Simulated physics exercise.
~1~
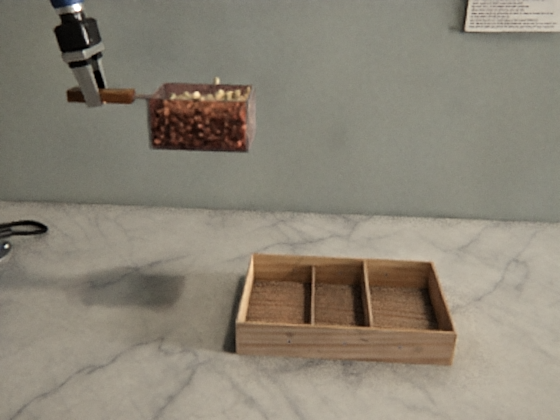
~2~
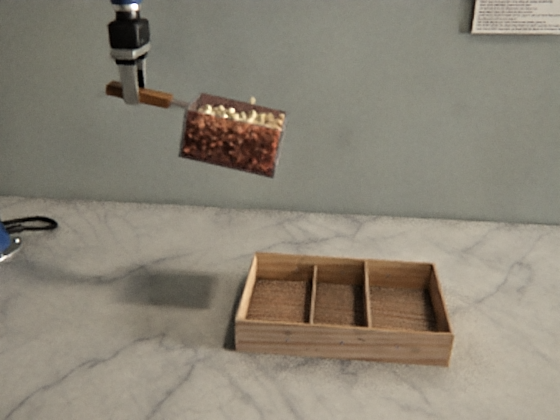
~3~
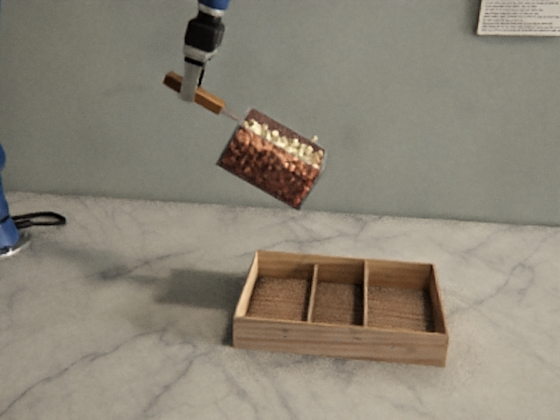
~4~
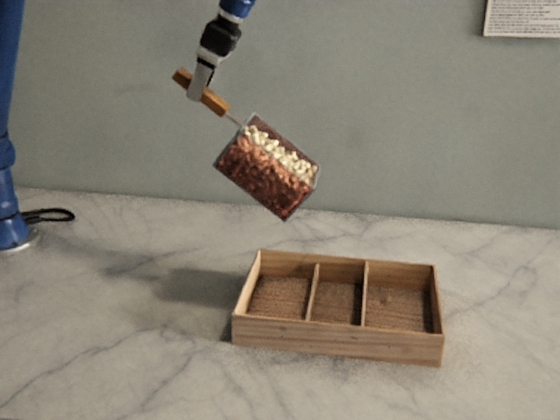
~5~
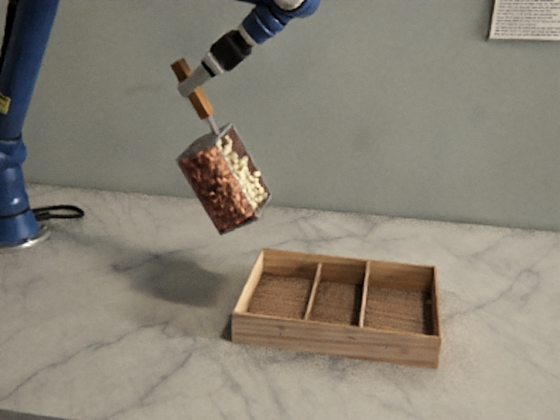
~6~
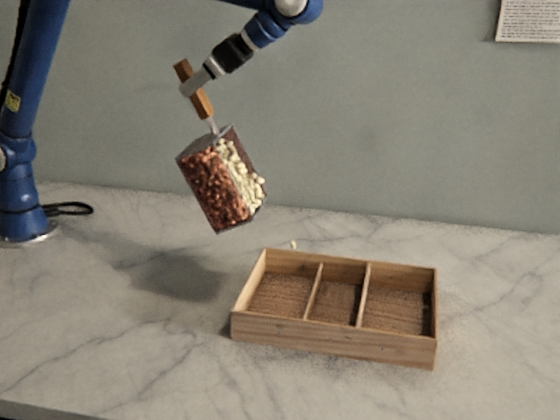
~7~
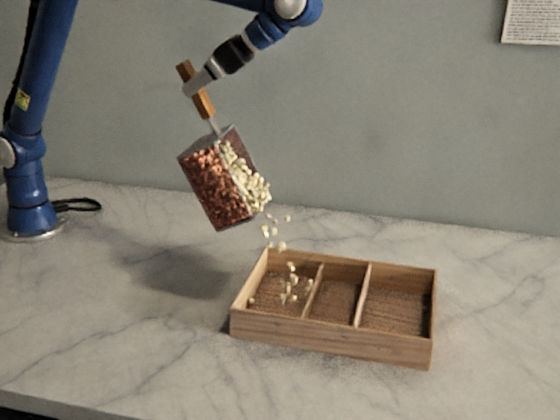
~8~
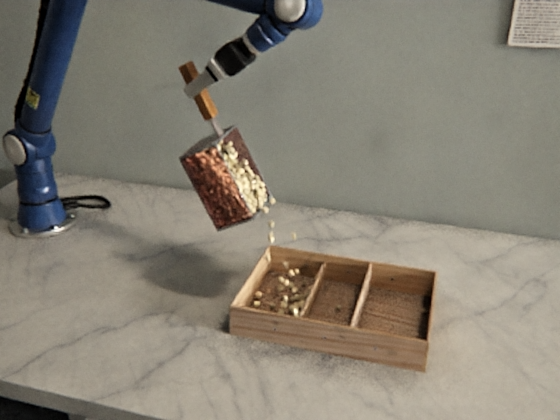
A robot arm tips a clear box, spilling some beans into a wooden crate's left section.
